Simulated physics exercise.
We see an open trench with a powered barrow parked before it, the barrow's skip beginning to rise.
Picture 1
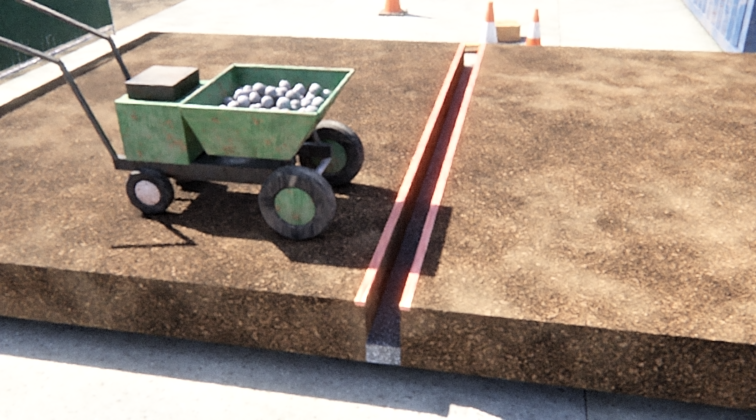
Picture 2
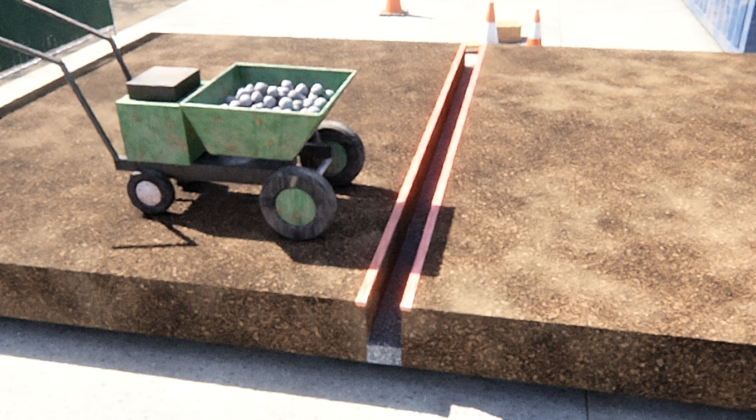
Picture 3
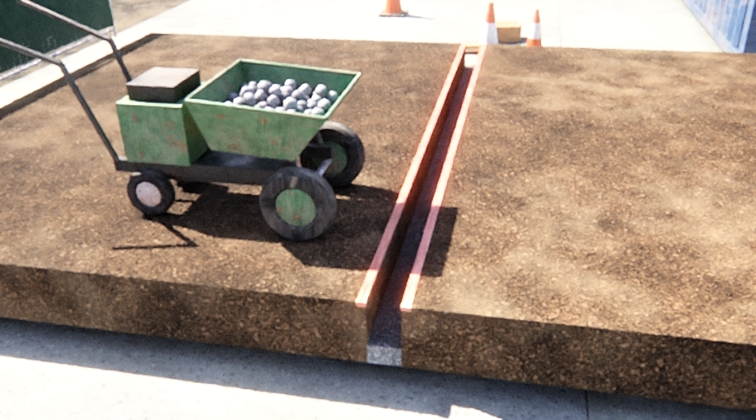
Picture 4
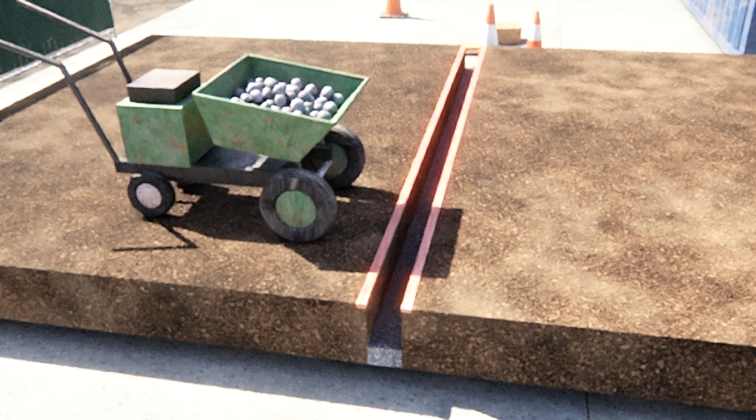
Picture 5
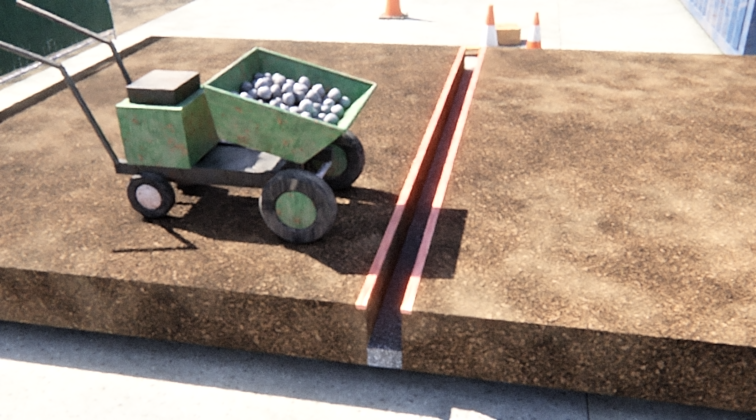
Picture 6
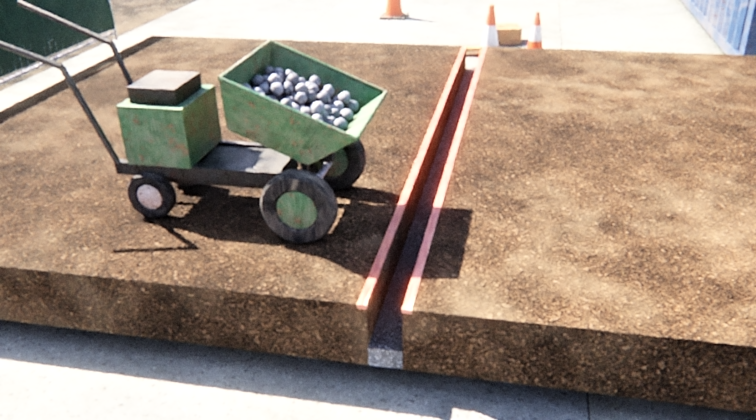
Green barrow's skip of round grey cobbles tilting steadily forward to the right, its wheels staying still beside a narrow red-edged trench.
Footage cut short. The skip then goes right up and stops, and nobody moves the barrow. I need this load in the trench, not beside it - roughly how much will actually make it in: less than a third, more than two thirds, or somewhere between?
Somewhere between a third and two thirds.
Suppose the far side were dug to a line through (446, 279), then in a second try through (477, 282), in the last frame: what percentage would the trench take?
First case 90 %, second case 100 %.
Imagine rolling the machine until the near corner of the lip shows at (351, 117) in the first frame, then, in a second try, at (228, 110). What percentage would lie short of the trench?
The first position yields around 0 per cent; the second yields around 70 per cent.
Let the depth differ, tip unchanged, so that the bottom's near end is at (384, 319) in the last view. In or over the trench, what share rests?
30 %.
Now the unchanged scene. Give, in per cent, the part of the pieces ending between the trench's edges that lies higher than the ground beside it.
0 %, roughly.
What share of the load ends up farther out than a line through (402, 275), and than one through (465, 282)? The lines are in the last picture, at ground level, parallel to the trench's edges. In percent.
Estimate, first then second: 70 %, 20 %.
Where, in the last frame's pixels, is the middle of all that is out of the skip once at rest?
Close to (438, 217), more or less.
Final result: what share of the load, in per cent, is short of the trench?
Roughly 0 in a hundred.
Soon, skip tipped steeply; all in the skip.
A while on, skip tipped right over; about two thirds in the skip; a small part in or heaped over the trench; about a quarter beyond it.
Towards the end, skip tipped right over; a stray few in the skip; about half in or heaped over the trench; about half beyond it.
Finally, skip tipped right over; about half in or heaped over the trench; about half beyond it.
